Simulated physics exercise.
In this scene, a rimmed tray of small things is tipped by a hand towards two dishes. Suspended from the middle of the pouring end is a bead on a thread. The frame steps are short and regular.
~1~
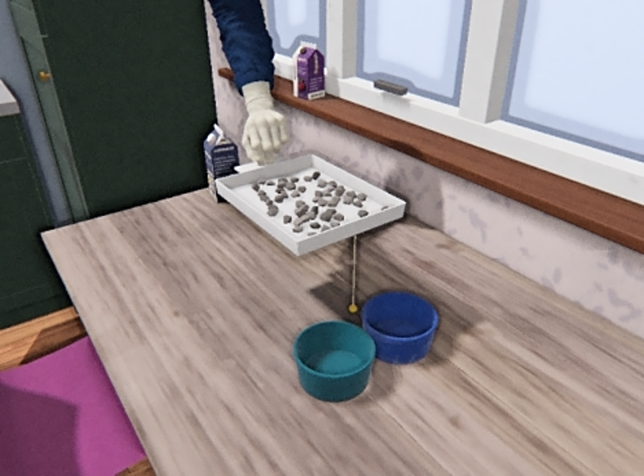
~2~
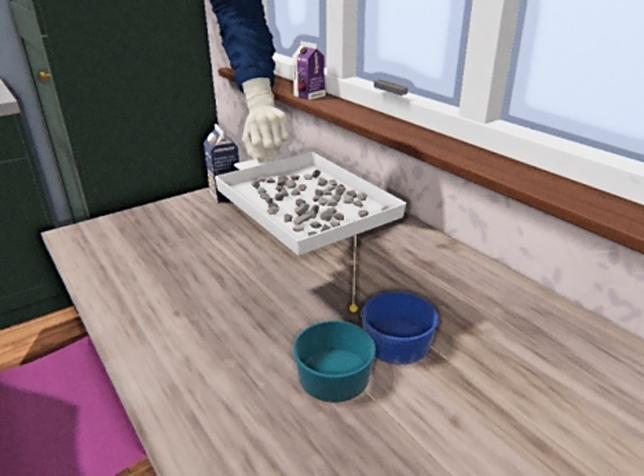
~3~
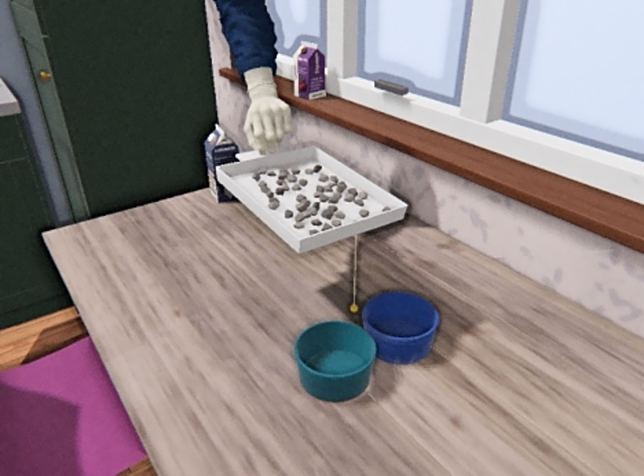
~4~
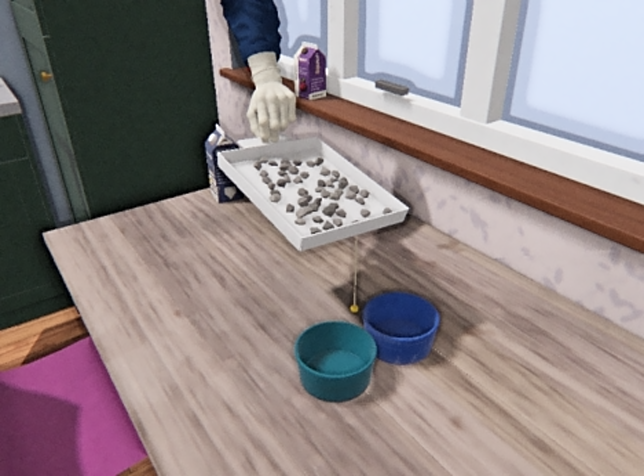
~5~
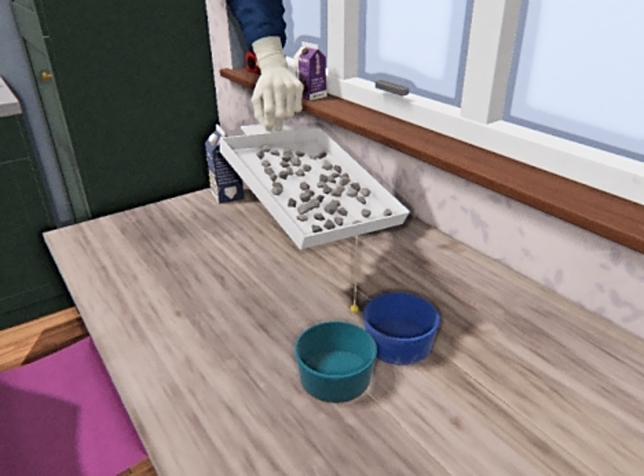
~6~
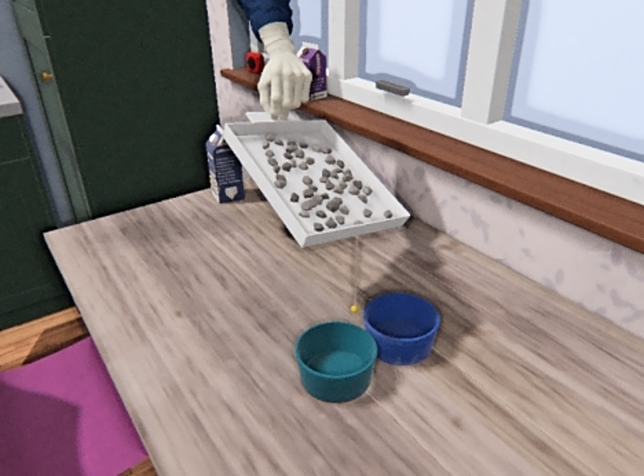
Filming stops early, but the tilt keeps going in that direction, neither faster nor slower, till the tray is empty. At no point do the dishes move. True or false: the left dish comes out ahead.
False.
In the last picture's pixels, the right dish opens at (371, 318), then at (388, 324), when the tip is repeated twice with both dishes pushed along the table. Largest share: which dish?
Results - the dish on the right side first, the dish on the right side second.
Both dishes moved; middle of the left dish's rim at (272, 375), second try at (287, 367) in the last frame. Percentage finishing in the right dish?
I'd expect some 0 percent, and then some 10 percent.
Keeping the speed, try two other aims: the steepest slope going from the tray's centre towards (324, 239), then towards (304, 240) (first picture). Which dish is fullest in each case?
Results - the dish on the left side first, the dish on the left side second.
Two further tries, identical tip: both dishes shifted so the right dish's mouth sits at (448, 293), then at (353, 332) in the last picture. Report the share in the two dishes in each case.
In order, about 80 and 10 in a hundred.
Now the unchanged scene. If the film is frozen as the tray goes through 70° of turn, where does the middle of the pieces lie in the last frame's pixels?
Somewhere about (380, 213).
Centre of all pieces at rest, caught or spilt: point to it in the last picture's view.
Near (403, 336).
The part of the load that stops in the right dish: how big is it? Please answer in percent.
Roughly 80 %.
Shortly afterwards, tray tipped steeply; all but a few on the tray; only a few in the air.
Next, tray tipped past a quarter turn; near a third on the tray; near a third in the right dish; a little outside both; a little in the air.
Some moments later, tray tipped past a quarter turn; the bulk in the right dish; near a quarter outside both.
In the end, tray tipped past a quarter turn; none at all in the left dish; the bulk in the right dish; near a quarter outside both.
